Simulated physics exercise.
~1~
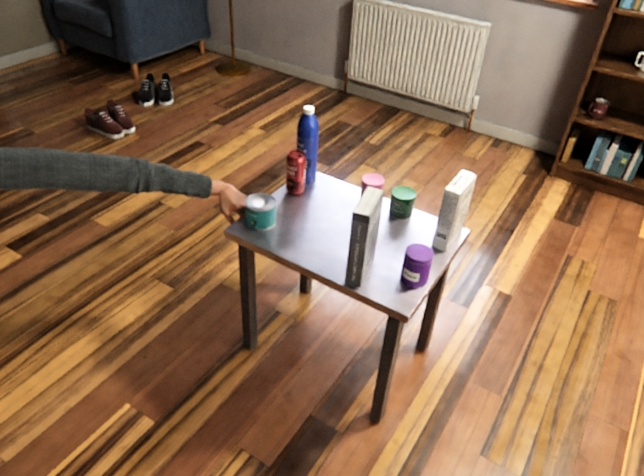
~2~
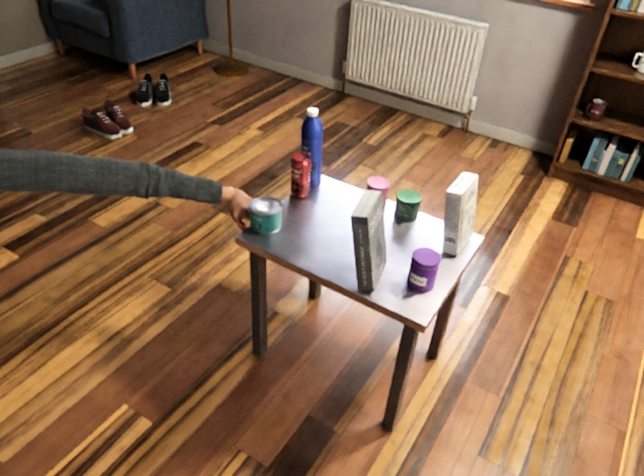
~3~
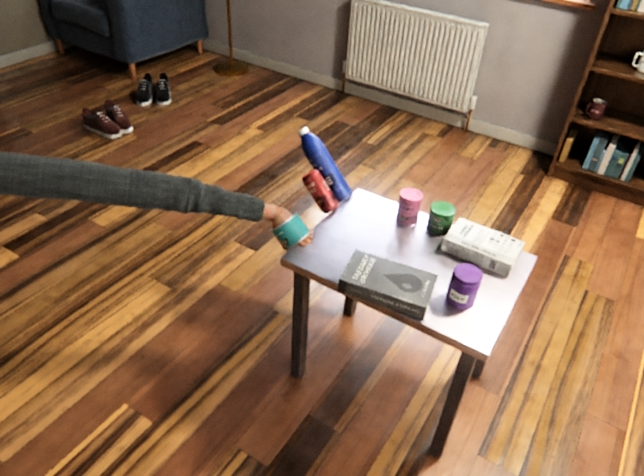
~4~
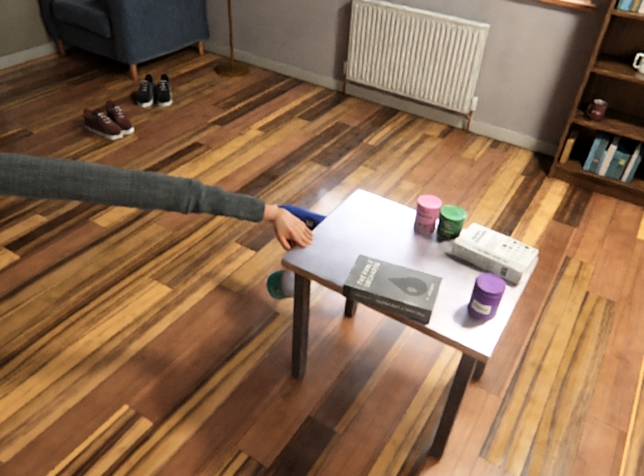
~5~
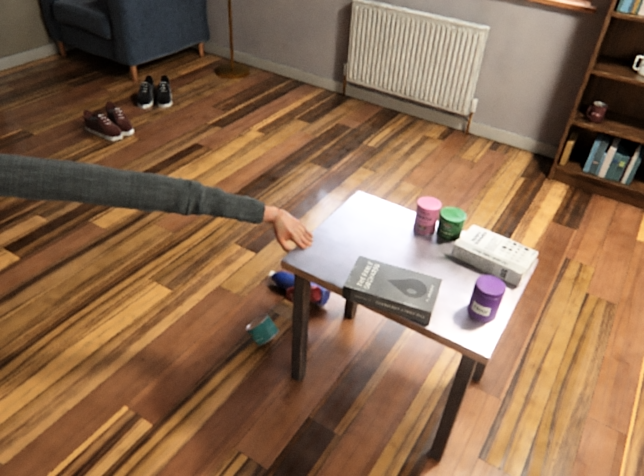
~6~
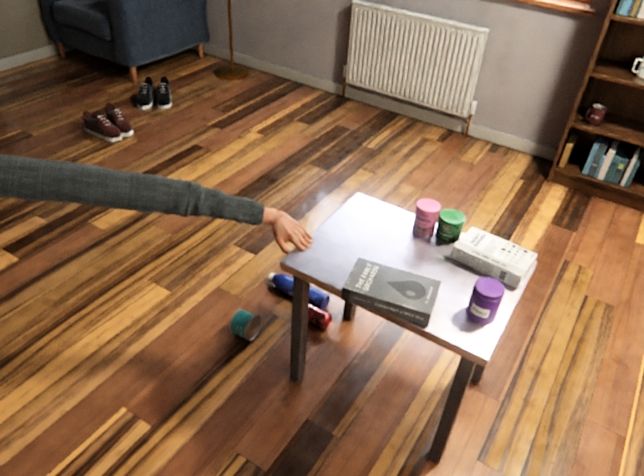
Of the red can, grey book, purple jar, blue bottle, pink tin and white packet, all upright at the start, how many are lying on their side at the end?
Four of them are lying on their side at the end. The red can and blue bottle are on the floor, while the grey book and white packet are on the table.
